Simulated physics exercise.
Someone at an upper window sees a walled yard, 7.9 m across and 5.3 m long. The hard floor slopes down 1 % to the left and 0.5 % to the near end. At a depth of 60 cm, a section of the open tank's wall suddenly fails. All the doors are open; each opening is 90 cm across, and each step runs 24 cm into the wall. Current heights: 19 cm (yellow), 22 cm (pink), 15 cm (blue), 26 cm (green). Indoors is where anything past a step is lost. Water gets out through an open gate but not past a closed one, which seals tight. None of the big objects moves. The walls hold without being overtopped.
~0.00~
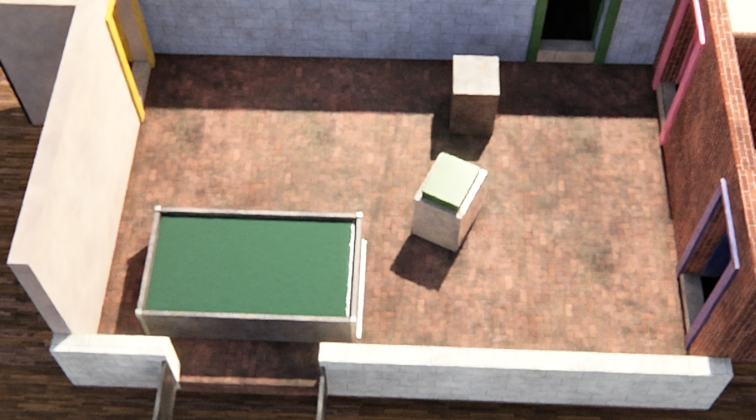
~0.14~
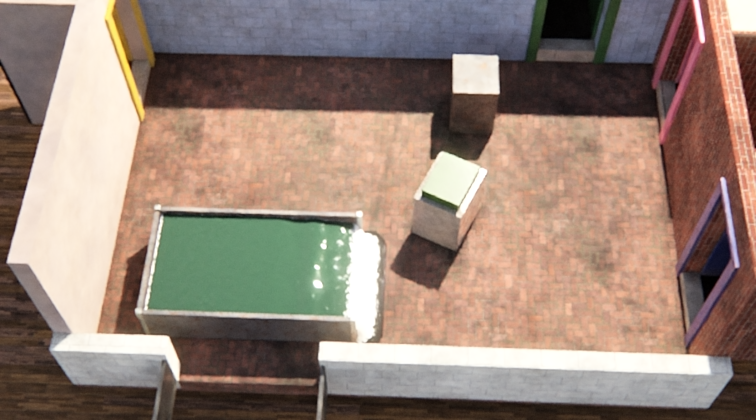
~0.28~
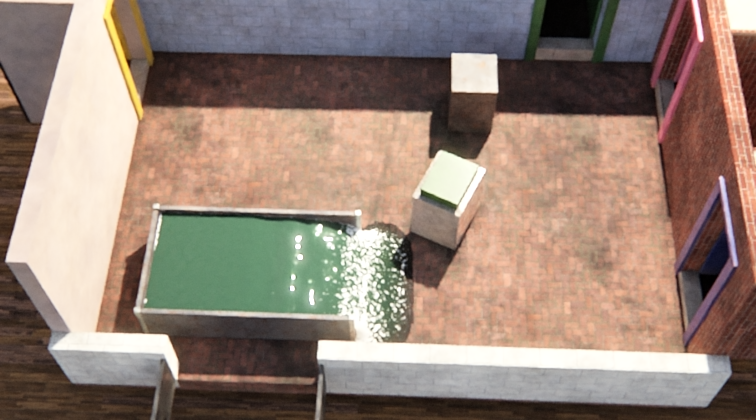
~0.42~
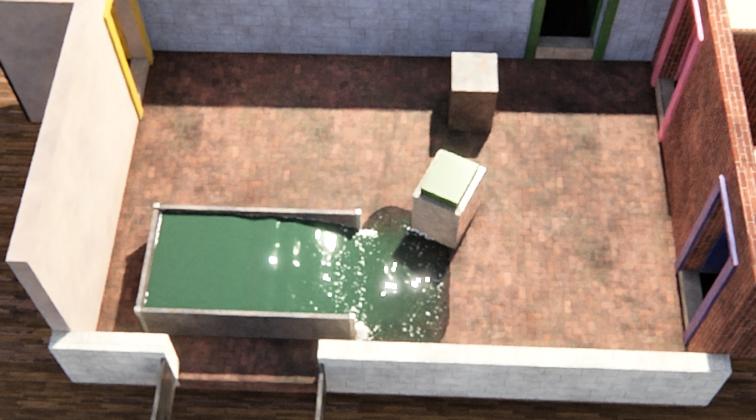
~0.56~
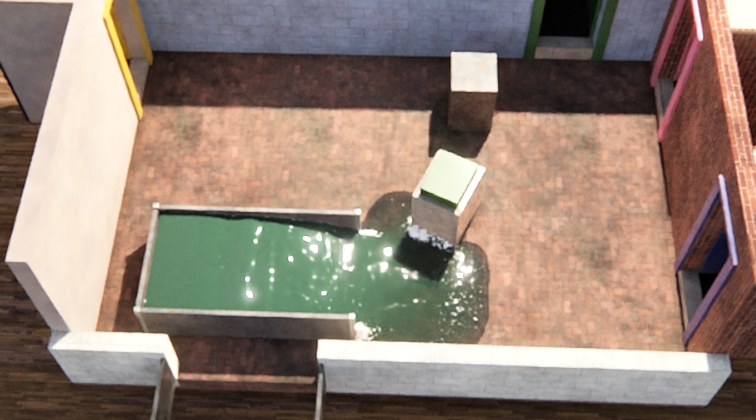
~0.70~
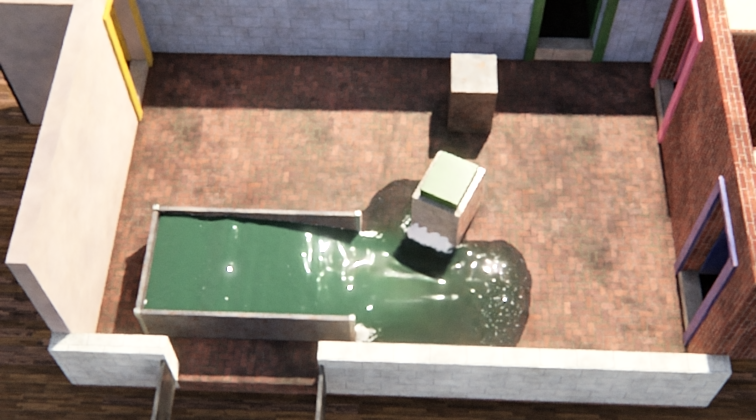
A large open tank of green water in a walled yard gave way at its right end, and the water poured out, spread across the brick floor to the right and washed around a pale block.
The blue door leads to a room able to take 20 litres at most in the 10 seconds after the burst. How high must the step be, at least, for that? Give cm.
About 24 cm.
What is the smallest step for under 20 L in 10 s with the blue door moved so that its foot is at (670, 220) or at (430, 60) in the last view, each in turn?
About 11.0 cm, then about 6.0 cm.
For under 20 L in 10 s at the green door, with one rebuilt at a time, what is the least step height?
For the green door, about 12.5 cm.
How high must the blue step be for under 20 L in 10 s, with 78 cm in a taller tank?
About 34 cm.
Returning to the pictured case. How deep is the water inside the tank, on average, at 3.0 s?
Roughly 20 cm.
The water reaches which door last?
Final door: Yellow.
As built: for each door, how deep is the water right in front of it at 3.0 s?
At the yellow door the depth is 0 cm, at pink 1 cm, at blue 29 cm and at green 0 cm.
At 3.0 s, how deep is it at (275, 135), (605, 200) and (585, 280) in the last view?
Roughly 0, 2 and 5 cm, in turn.
After 1.4 s water covers 25 % of the floor, deepest (30 cm) near (420, 239); 5 cm at the blue door, 0 litres in over its 15 cm step.
After 3.0 s water covers 45 % of the floor, deepest (36 cm) near (653, 378); 29 cm at the blue door, 44 litres in over its 15 cm step.
After 10.0 s water covers 95 % of the floor, deepest (13 cm) near (158, 210); 4 cm at the blue door, 136 litres in over its 15 cm step.
At the blue door as built, the water arrived by 1.4 s and peaked near 30 cm at 3.2 s.
Run again over the same 10 s with other heights there, 37 litres in over 22 cm, 3 litres over 29.5 cm. The limit of 20 litres is kept from about 24 cm up.
